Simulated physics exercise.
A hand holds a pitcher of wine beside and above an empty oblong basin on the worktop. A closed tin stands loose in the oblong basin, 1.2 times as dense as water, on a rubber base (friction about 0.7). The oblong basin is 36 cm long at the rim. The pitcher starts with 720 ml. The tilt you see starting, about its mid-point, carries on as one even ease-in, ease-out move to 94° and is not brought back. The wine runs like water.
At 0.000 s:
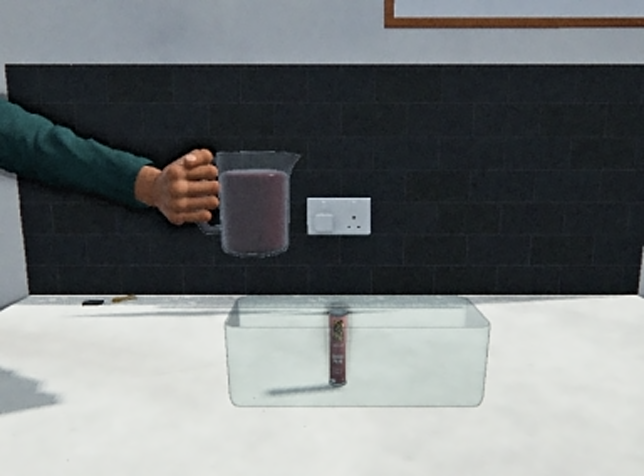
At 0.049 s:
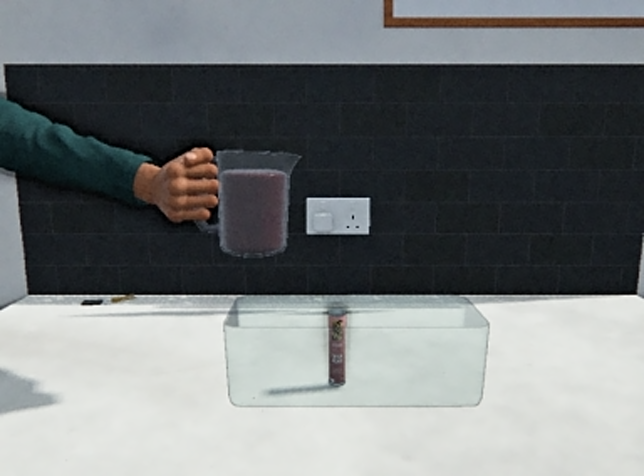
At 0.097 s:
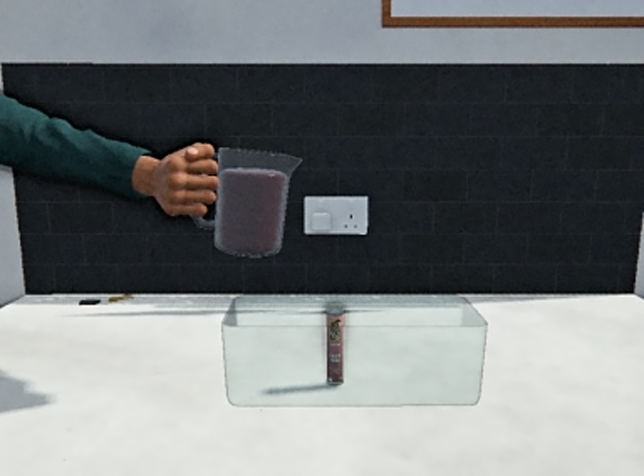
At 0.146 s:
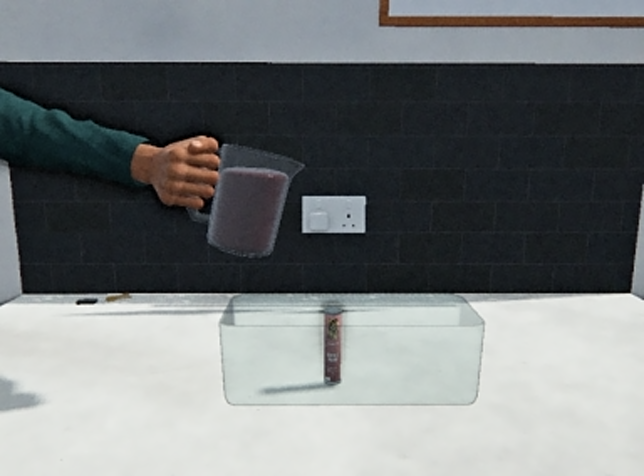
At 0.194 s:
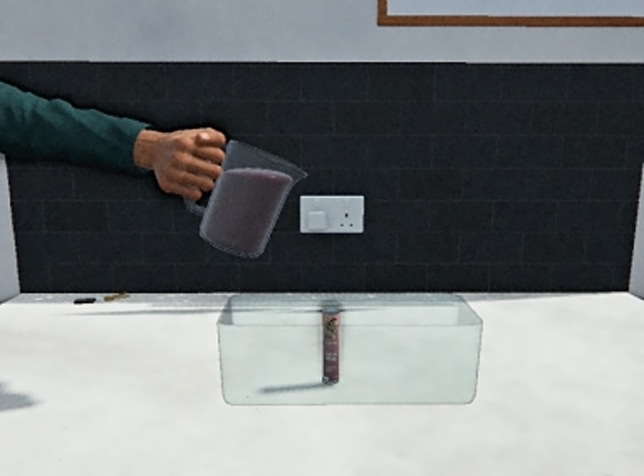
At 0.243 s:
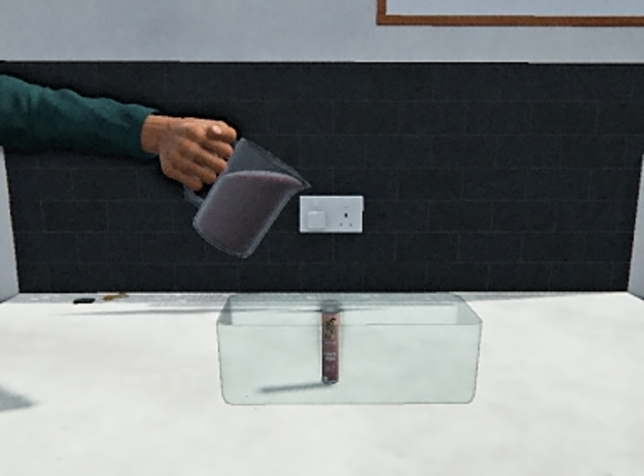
The footage shows a hand holding a clear pitcher of dark reddish liquid above and to the left of an empty oblong glass basin with a slim tin standing inside, then steadily tilting the pitcher rightward toward the basin.
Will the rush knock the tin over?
It stays up.
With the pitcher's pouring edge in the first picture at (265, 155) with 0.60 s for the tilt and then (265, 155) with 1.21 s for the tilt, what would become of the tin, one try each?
First it goes over; then it goes over.
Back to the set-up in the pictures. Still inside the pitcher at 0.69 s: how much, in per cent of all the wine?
Some 36 per cent.
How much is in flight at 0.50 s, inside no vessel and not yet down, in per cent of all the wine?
Near 22 in a hundred.
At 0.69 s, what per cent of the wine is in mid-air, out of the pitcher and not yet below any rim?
Some 24 per cent.
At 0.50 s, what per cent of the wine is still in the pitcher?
Some 72 per cent.
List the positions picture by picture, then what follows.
In the first picture, it leans 0°; its right rim is at (300, 155); the wine meets the walls at (222, 173) and (288, 173); the oblong basin's rim runs from (232, 312) to (478, 312); the tin's top is at (338, 315).
In the second picture, it leans 2°; its right rim is at (301, 156); the wine meets the walls at (222, 172) and (287, 174).
In the third picture, it leans 6°; its right rim is at (302, 159); the wine meets the walls at (222, 171) and (288, 173).
In the fourth picture, it leans 13°; its right rim is at (305, 165); the wine meets the walls at (223, 171) and (289, 174).
In the fifth picture, it leans 22°; its right rim is at (308, 174); the wine meets the walls at (217, 186) and (293, 176).
In the sixth picture, it leans 33°; its right rim is at (311, 186); the wine meets the walls at (211, 191) and (303, 181).
Then, 0.50 s in, the tilt is 88° and 73 per cent is still to pour; the tin stands where it began.
Then, 0.69 s in, the tilt is 94° and 35 per cent is still to pour; the tin stands where it began.
Then, 0.89 s in, the tilt is 94° and 14 per cent is still to pour; the tin stands where it began.
Then, 1.10 s in, the tilt is 94° and 6 per cent is still to pour; the tin stands where it began.
Finally, the tin stands where it began.
